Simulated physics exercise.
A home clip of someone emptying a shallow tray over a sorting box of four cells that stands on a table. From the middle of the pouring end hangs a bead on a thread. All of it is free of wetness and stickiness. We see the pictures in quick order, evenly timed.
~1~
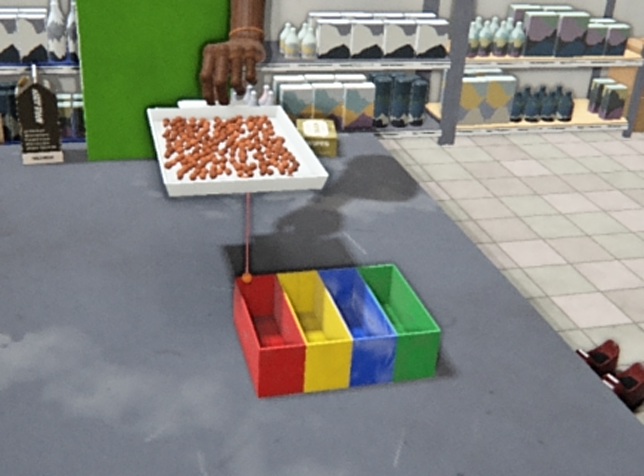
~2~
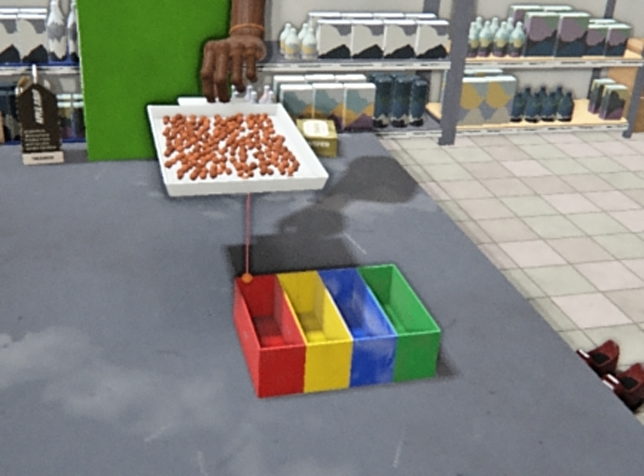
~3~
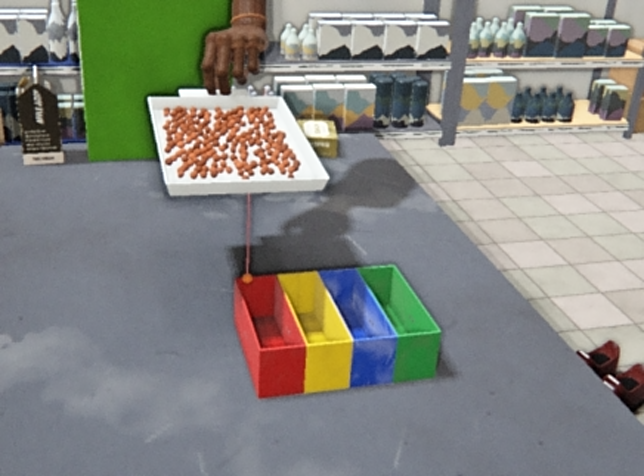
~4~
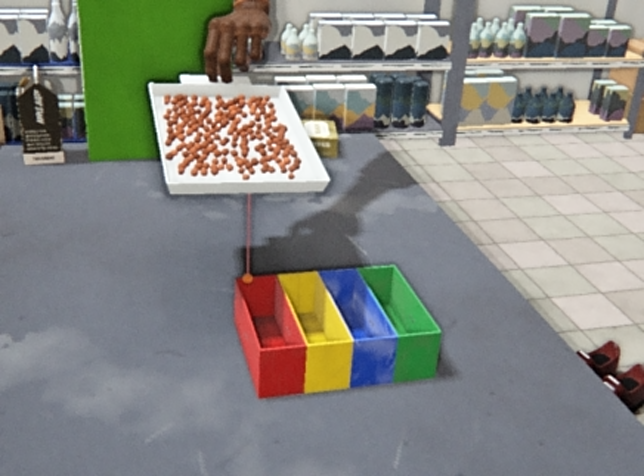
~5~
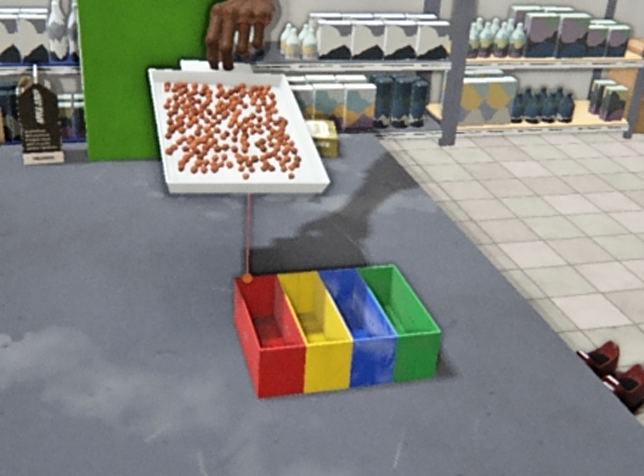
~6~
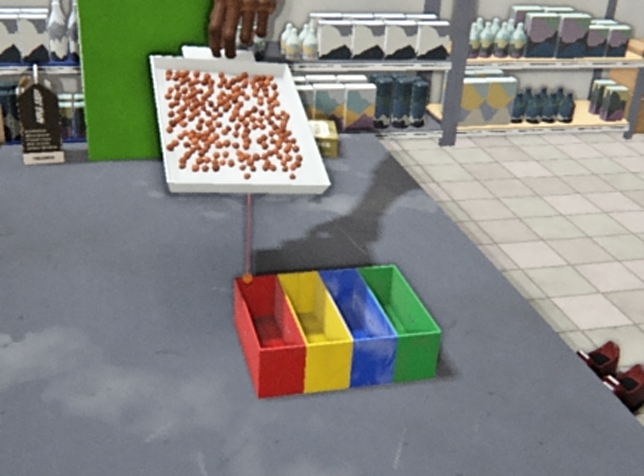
In a shop-like room with stocked shelves, a dark hand holds a white tray of brown pellets above a red, yellow, blue and green box on a grey table. The hand slowly raises the tray's far end, steepening its slope toward the box, while the pellets stay aboard and the hanging bead barely moves.
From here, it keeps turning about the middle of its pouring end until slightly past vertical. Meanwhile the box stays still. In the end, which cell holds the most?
The yellow cell holds the most.
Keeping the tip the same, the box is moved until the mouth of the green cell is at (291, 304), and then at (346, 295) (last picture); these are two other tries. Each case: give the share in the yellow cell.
About 0 and 20 per cent.
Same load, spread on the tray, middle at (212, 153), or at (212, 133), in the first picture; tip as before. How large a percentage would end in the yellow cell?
It comes to about 40 per cent the first time and about 40 per cent the second.
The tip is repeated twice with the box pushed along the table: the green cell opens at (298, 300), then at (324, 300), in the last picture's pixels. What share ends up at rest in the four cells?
60 %, 90 %.
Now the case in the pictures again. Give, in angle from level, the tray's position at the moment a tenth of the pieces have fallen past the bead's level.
It's turned some 90 degrees by then.
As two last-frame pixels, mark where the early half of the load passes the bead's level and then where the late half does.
At about (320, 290), then at (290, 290).
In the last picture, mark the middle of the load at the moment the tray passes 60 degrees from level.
In the last view the centre sits at roughly (266, 154).
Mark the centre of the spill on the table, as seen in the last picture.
Centre: Roughly (214, 393).
Shortly afterwards, tray tipped steeply; all but a few on the tray; only a few falling or outside the box.
Next, tray tipped right over; near two thirds on the tray; a little in the yellow cell; only a few in the blue cell; only a few in the red cell; near a quarter falling or outside the box.
Some moments later, tray tipped past a quarter turn; near half in the yellow cell; near a quarter in the red cell; near a quarter in the blue cell; a little falling or outside the box.
In the end, tray tipped past a quarter turn; near half in the yellow cell; near a quarter in the red cell; near a quarter in the blue cell; none at all in the green cell; a little outside the box.
